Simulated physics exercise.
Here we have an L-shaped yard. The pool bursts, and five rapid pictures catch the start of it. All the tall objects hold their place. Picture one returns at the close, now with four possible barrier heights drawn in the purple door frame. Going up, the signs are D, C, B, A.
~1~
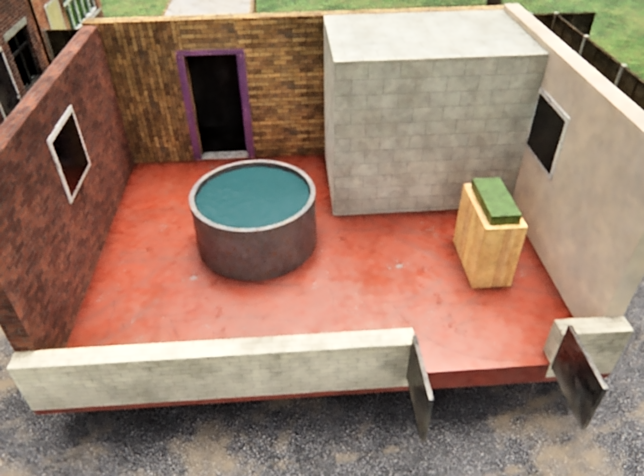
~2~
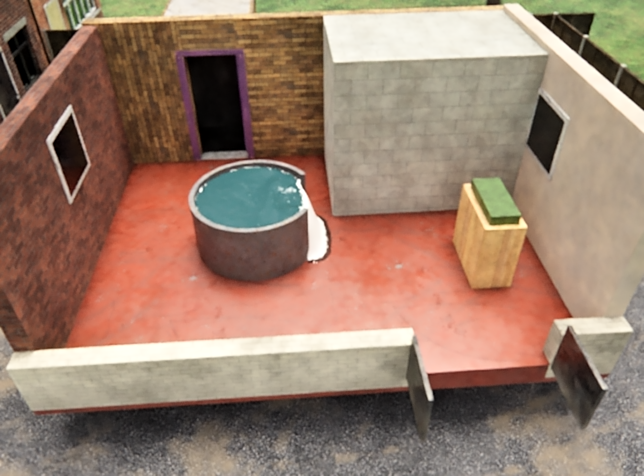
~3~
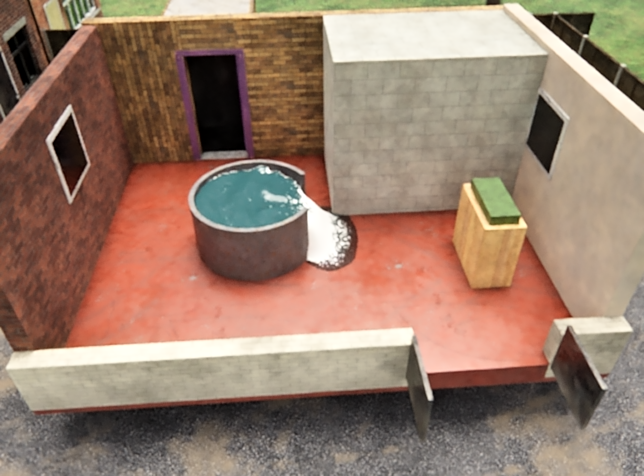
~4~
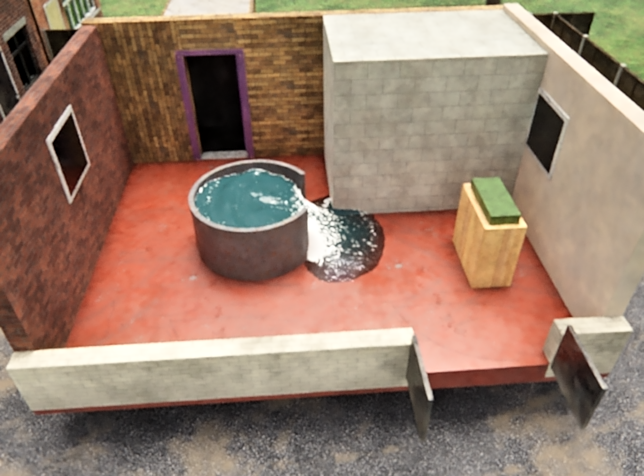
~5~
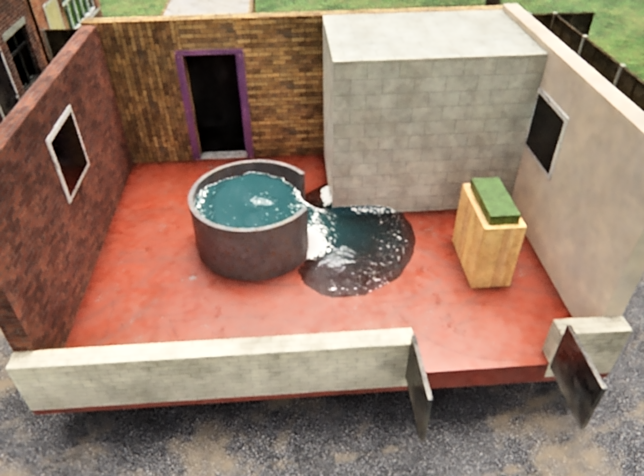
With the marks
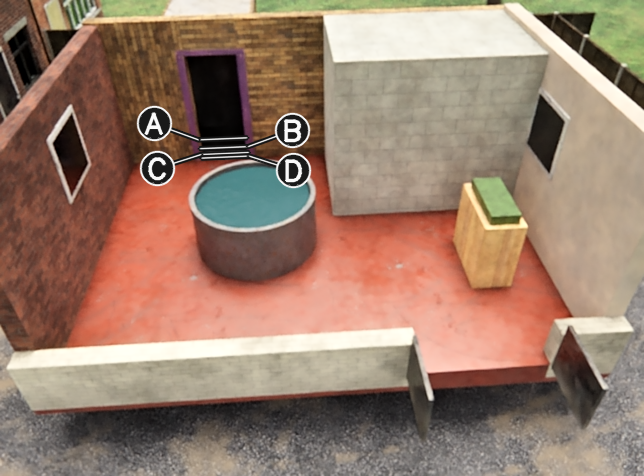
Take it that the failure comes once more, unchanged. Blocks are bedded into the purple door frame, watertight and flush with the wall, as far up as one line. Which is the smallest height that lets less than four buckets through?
Height D.
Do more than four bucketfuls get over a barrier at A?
No.
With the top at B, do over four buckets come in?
No, that is safe.
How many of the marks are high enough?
All four.
In white, A at (222, 138); B at (224, 147); C at (224, 153); D at (225, 157); from the bottom up D, C, B, A.
With A, nothing gets over.
With B, nothing gets over.
With C, nothing gets over.
With D, nothing gets over.
